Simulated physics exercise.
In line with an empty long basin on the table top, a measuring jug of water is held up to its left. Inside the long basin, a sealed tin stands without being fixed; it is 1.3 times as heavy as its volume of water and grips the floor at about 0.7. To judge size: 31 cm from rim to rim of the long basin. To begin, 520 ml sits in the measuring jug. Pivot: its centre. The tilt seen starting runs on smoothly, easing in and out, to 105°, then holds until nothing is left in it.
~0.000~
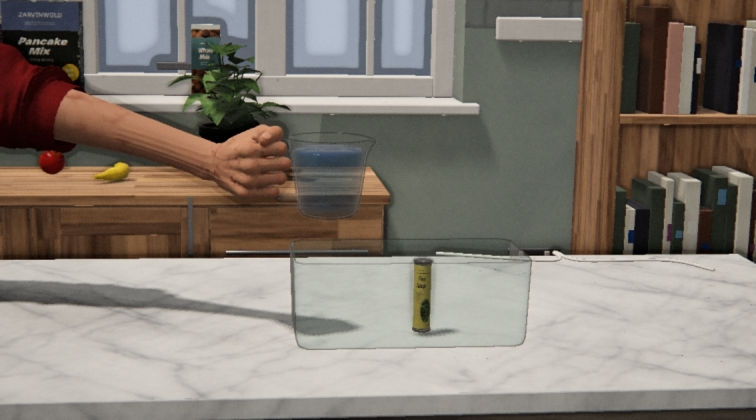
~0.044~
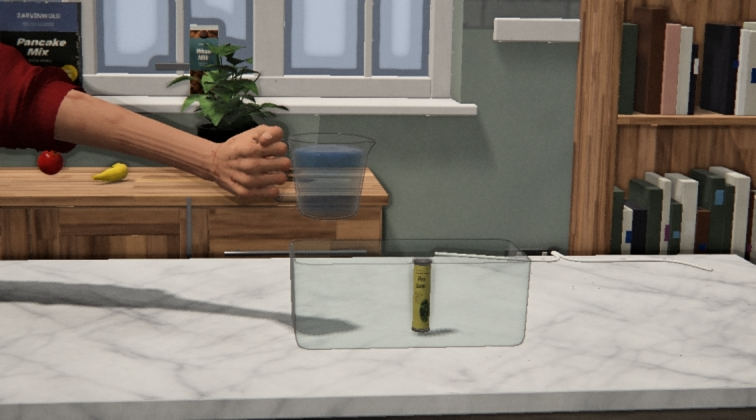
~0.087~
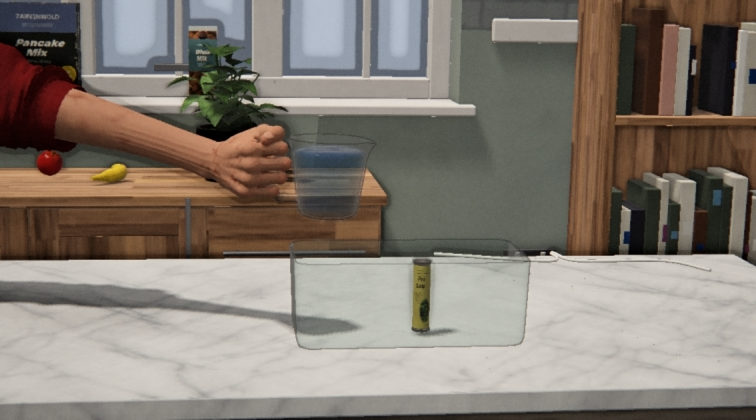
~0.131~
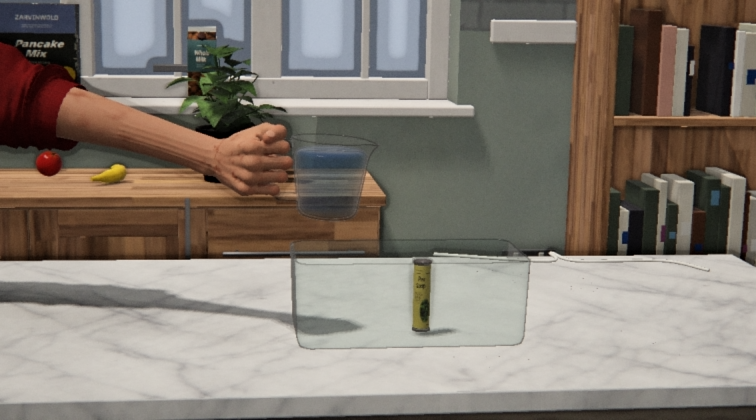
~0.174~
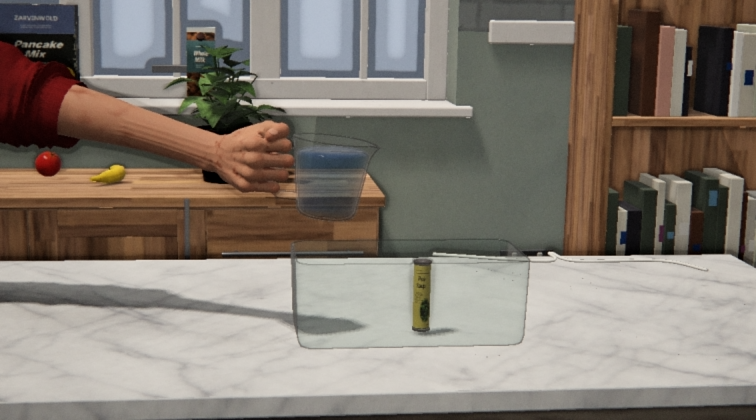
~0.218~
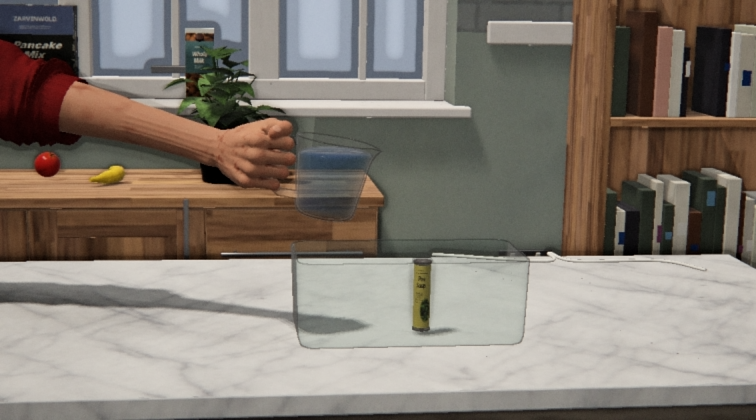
In a kitchen seen from the front at about counter height, a white marble counter stands before a window, wooden cabinets and a bookshelf. A red-sleeved arm reaches in from the left, holding a clear jug of blue water above the left part of an empty clear basin, with a yellow tin upright inside. The hand slowly tilts the jug slightly rightward, while the camera barely shifts.
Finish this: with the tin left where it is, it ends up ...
It ends up knocked over.
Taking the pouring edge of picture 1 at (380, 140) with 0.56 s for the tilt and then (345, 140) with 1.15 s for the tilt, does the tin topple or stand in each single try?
Try 1: Tipped over; try 2: Still standing.
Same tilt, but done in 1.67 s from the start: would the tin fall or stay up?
Result: Tin tipped over.
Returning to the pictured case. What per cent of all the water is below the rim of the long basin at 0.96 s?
Some 70 per cent.
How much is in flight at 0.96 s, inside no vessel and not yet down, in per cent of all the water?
12 per cent, roughly.
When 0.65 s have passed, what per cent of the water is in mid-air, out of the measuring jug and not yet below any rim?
About 16 per cent.
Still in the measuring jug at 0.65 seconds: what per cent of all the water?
Remaining: Near 74 % of the total.
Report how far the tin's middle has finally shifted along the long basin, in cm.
7.5 cm.
After 0.65 s the tilt is 63° and 75 per cent is still to pour; the tin stands where it began.
After 0.96 s the tilt is 98° and 18 per cent is still to pour; the tin leans 12°.
After 1.29 s the tilt is 105° and 0 per cent is still to pour; the tin lies on its side.
After 1.65 s the tilt is 105° and 0 per cent is still to pour; the tin lies on its side.
In the end the tin lies on its side.
